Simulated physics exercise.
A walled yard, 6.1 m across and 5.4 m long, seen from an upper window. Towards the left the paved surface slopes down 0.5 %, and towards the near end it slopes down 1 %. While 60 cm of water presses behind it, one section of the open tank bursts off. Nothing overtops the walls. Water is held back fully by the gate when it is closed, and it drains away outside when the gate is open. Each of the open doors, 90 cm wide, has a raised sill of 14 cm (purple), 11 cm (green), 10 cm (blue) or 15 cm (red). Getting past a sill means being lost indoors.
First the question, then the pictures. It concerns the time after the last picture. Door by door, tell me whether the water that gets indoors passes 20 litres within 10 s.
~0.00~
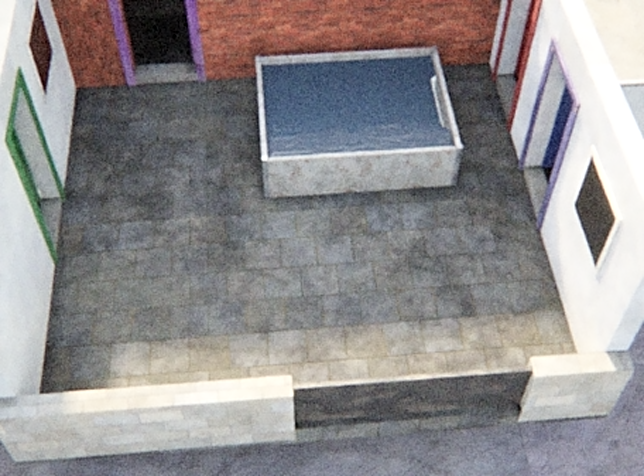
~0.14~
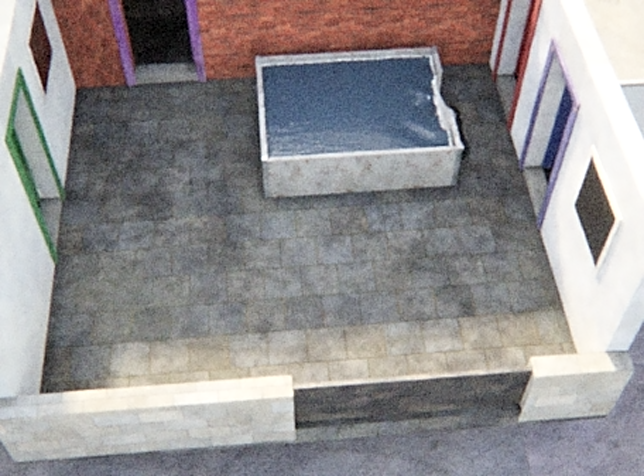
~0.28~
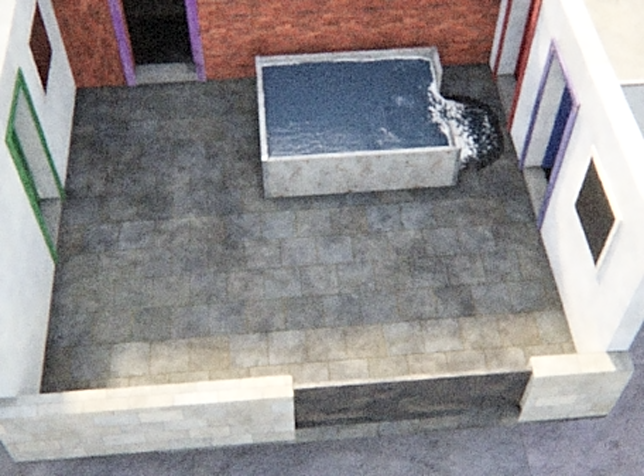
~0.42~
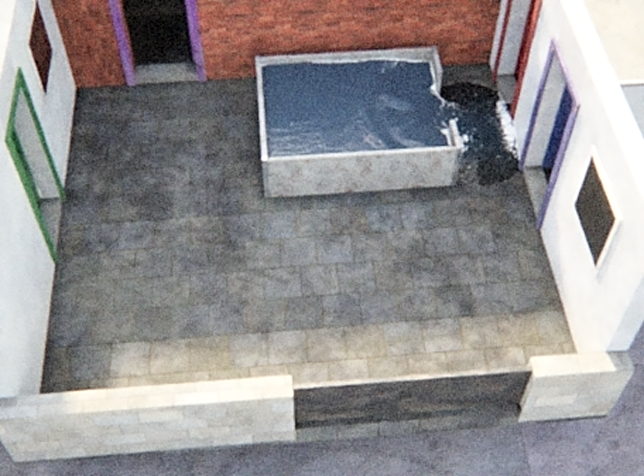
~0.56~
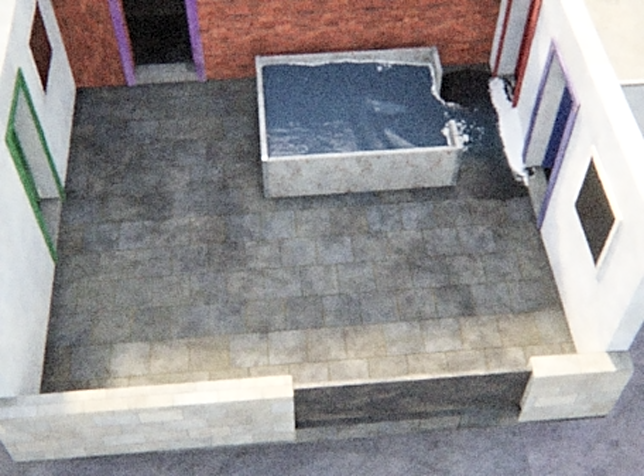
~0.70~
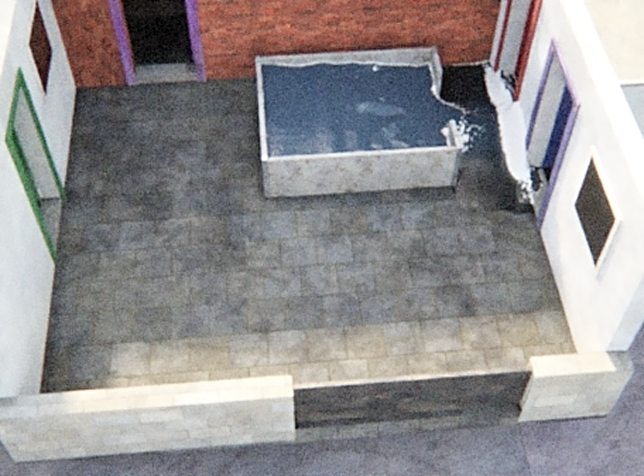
Here is the picture: At the purple door it stays within 20 litres; at the green door it stays within 20 litres; at the blue door it goes past 20 litres; at the red door it goes past 20 litres.
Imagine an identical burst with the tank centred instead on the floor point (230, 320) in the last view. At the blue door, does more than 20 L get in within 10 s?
Blue: Beyond limit.
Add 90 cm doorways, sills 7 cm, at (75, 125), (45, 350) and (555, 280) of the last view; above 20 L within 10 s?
First doorway gets there, second gets there, third falls short.
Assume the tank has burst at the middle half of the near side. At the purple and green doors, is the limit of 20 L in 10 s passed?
Purple short, green short.
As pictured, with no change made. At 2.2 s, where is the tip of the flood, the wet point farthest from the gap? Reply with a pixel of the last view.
(575, 386).
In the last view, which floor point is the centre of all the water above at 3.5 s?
Roughly (379, 163).
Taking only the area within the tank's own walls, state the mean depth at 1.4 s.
The average depth is around 46 cm.
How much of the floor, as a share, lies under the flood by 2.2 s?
I'd guess around 30 %.
After 1.4 s water covers 15 % of the floor and is deepest (42 cm) near (500, 132); purple door not reached, green door not reached, blue door 15 cm at the sill, 4 L in, red door 34 cm at the sill, 71 L in.
After 2.2 s water covers 30 % of the floor and is deepest (40 cm) near (500, 132); purple door not reached, green door not reached, blue door 15 cm at the sill, 15 L in, red door 33 cm at the sill, 169 L in.
After 3.5 s water covers 45 % of the floor and is deepest (28 cm) near (500, 132); purple door 6 cm at the sill, 0 L in, green door not reached, blue door 12 cm at the sill, 27 L in, red door 23 cm at the sill, 270 L in.
After 6.0 s water covers 75 % of the floor and is deepest (21 cm) near (500, 132); purple door 4 cm at the sill, 0 L in, green door 4 cm at the sill, 0 L in, blue door 10 cm at the sill, 35 L in, red door 18 cm at the sill, 339 L in.
After 10.0 s water covers 90 % of the floor and is deepest (14 cm) near (36, 430); purple door 3 cm at the sill, 0 L in, green door 9 cm at the sill, 0 L in, blue door 7 cm at the sill, 36 L in, red door 11 cm at the sill, 348 L in.
